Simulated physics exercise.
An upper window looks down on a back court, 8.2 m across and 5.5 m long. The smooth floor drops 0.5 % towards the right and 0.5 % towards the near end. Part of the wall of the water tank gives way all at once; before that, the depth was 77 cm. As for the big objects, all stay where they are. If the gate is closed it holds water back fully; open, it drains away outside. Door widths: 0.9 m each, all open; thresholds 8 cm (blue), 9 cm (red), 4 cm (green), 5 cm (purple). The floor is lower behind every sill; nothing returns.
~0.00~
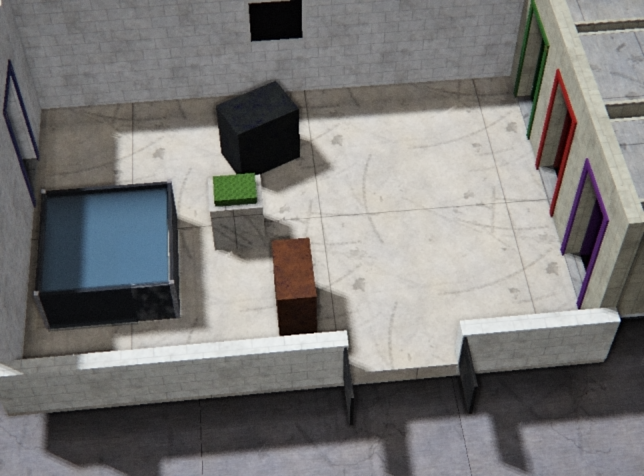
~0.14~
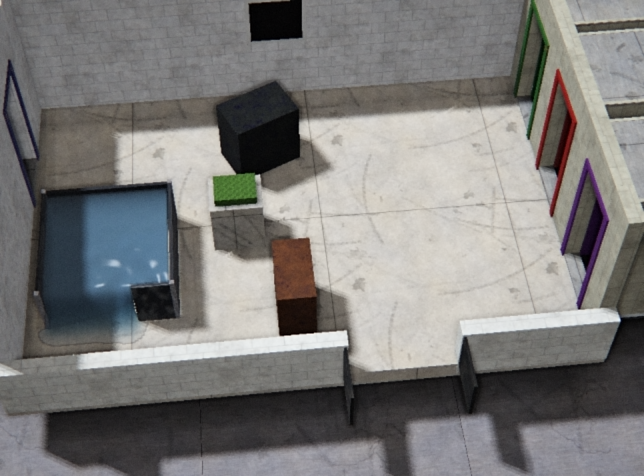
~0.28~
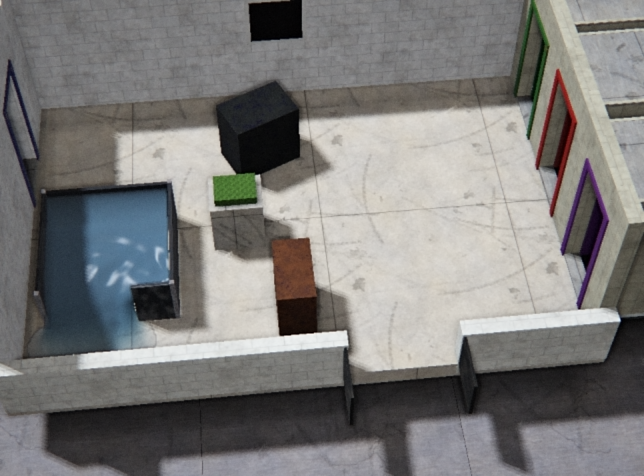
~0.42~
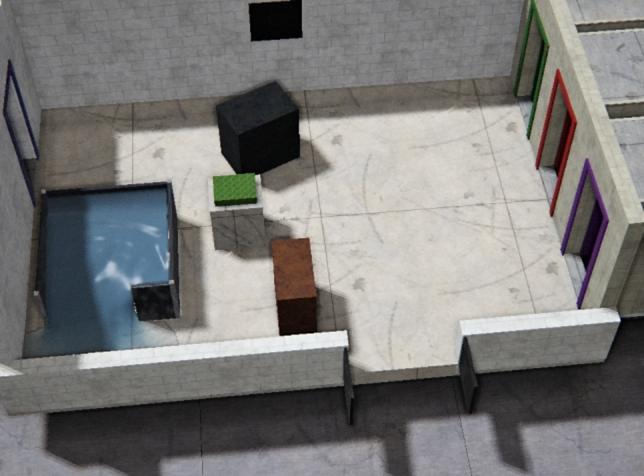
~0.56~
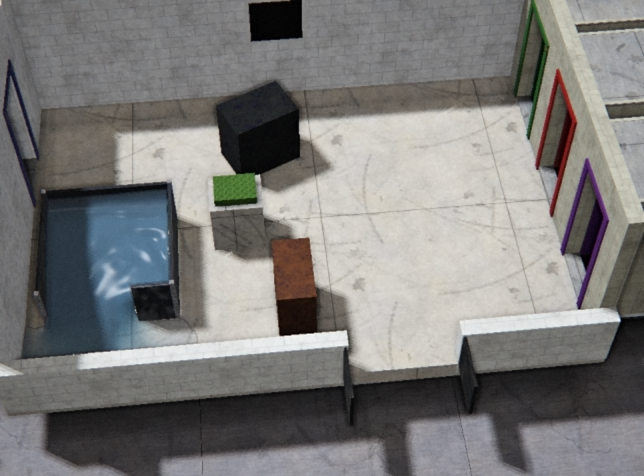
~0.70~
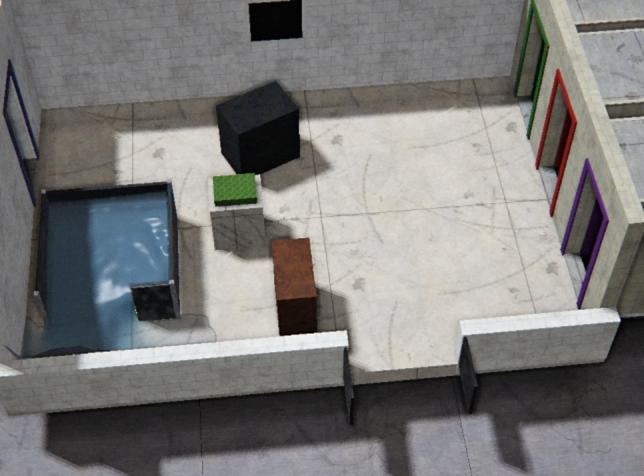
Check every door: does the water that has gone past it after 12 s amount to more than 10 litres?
Blue door: It does not. Red door: It does not. Green door: It does. Purple door: It does.
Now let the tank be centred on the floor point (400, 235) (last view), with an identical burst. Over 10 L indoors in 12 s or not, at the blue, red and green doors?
At the blue door the limit is not exceeded, at the red door not exceeded, at the green door not exceeded.
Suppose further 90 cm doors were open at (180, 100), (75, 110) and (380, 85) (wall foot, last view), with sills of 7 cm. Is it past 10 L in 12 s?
Result in order - not enough, more than that, not enough.
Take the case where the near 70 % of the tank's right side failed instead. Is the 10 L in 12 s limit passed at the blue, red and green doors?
Result: Blue limit not passed, red limit passed, green limit passed.
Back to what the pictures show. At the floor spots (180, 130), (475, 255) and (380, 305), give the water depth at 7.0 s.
5, 2 and 2 cm, respectively.
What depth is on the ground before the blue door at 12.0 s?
About 3.5 cm deep.
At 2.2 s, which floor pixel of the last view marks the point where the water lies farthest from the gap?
Around pixel (471, 348).
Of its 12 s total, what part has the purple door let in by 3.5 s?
Some 0 in a hundred.
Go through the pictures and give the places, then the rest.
Still water, 77 cm deep, in the water tank at (106, 239), in the first picture.
The front is at (42, 332), 0.8 m from the gap at (91, 310); 0.3 m2 of floor is under water; 77 cm left at the back of the water tank, in the second picture.
Water pours out at (92, 312) and has run 1.0 m, to a hidden place; typically 13 cm deep outside, 77 cm at the water tank's back, in the third picture.
Water pours out at (92, 314) and has run 1.4 m, to a hidden place; typically 16 cm deep outside, 72 cm at the water tank's back, in the fourth picture.
Water pours out at (92, 314) and has run 1.7 m, to a hidden place; typically 18 cm deep outside, 65 cm at the water tank's back, in the fifth picture.
The front is at a hidden place, 2.1 m from the gap at (92, 314); 2.4 m2 of floor is under water; 66 cm left at the back of the water tank, in the sixth picture.
After 1.4 s water covers 15 % of the floor and is deepest (72 cm) near (22, 387); blue door not reached, red door not reached, green door not reached, purple door not reached.
After 2.2 s water covers 25 % of the floor and is deepest (46 cm) near (22, 387); blue door 11 cm at the sill, 0 L in, red door not reached, green door not reached, purple door not reached.
After 3.5 s water covers 55 % of the floor and is deepest (30 cm) near (272, 344); blue door 6 cm at the sill, 3 L in, red door not reached, green door not reached, purple door 6 cm at the sill, 0 L in.
After 7.0 s water covers 95 % of the floor and is deepest (21 cm) near (272, 344); blue door 4 cm at the sill, 4 L in, red door 7 cm at the sill, 0 L in, green door 7 cm at the sill, 0 L in, purple door 7 cm at the sill, 30 L in.
After 12.0 s water covers 95 % of the floor and is deepest (11 cm) near (272, 344); blue door 3 cm at the sill, 4 L in, red door 7 cm at the sill, 1 L in, green door 8 cm at the sill, 62 L in, purple door 8 cm at the sill, 53 L in.
